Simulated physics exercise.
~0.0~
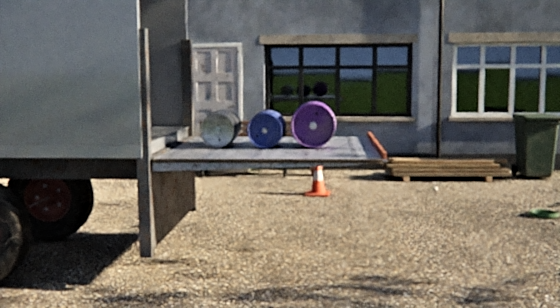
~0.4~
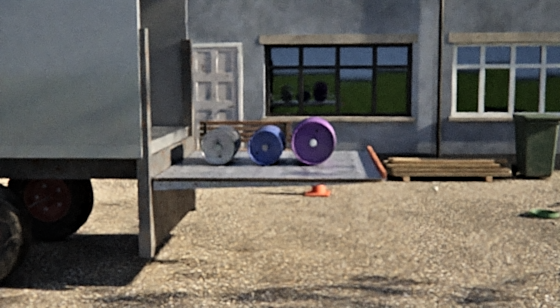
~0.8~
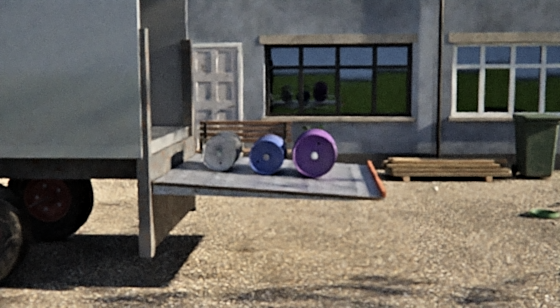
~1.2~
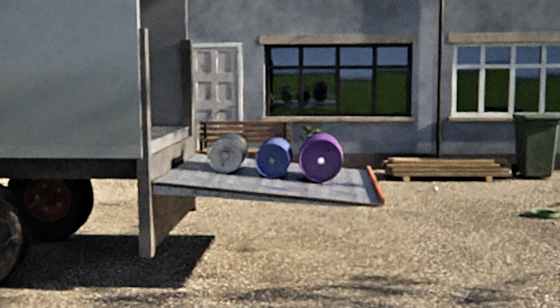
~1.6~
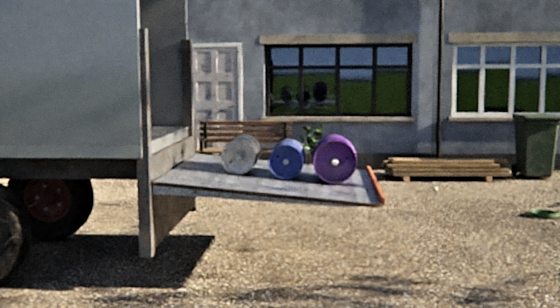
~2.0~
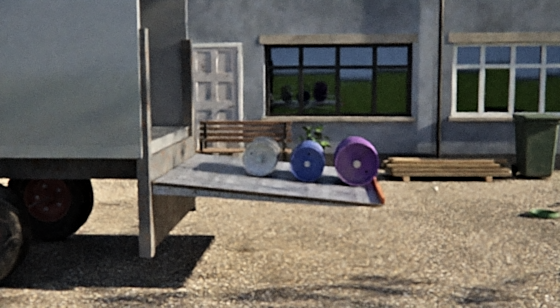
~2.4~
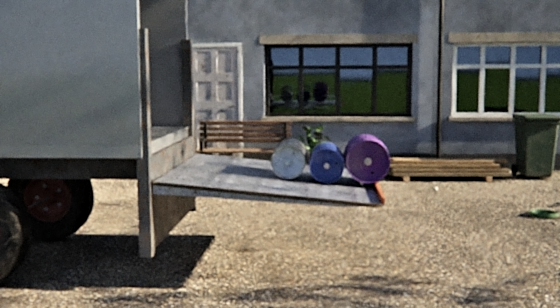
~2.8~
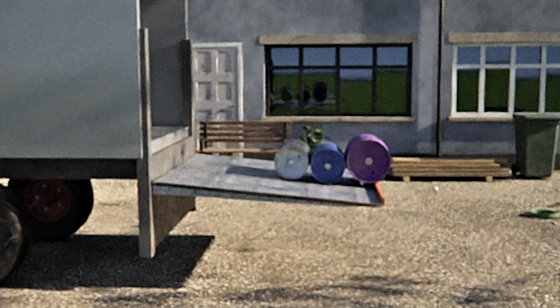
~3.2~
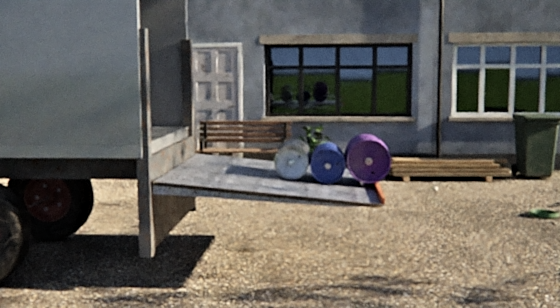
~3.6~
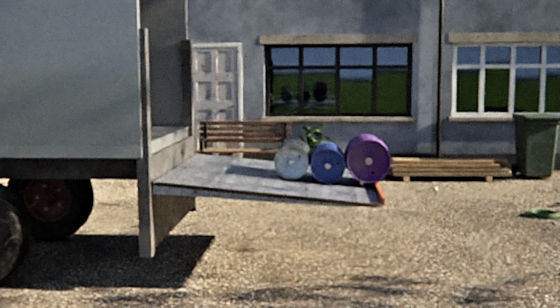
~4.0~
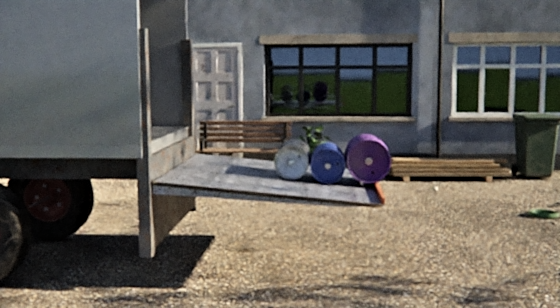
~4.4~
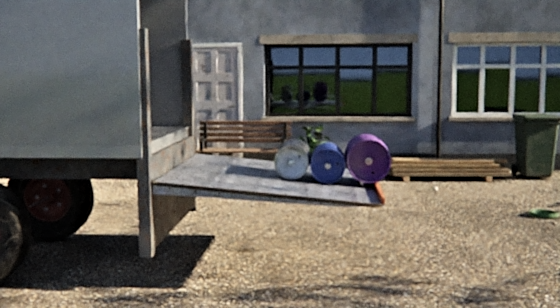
Three drums, grey, blue and purple, rolling right down a lowering, tilting truck platform and stopping bunched together at its outer edge.
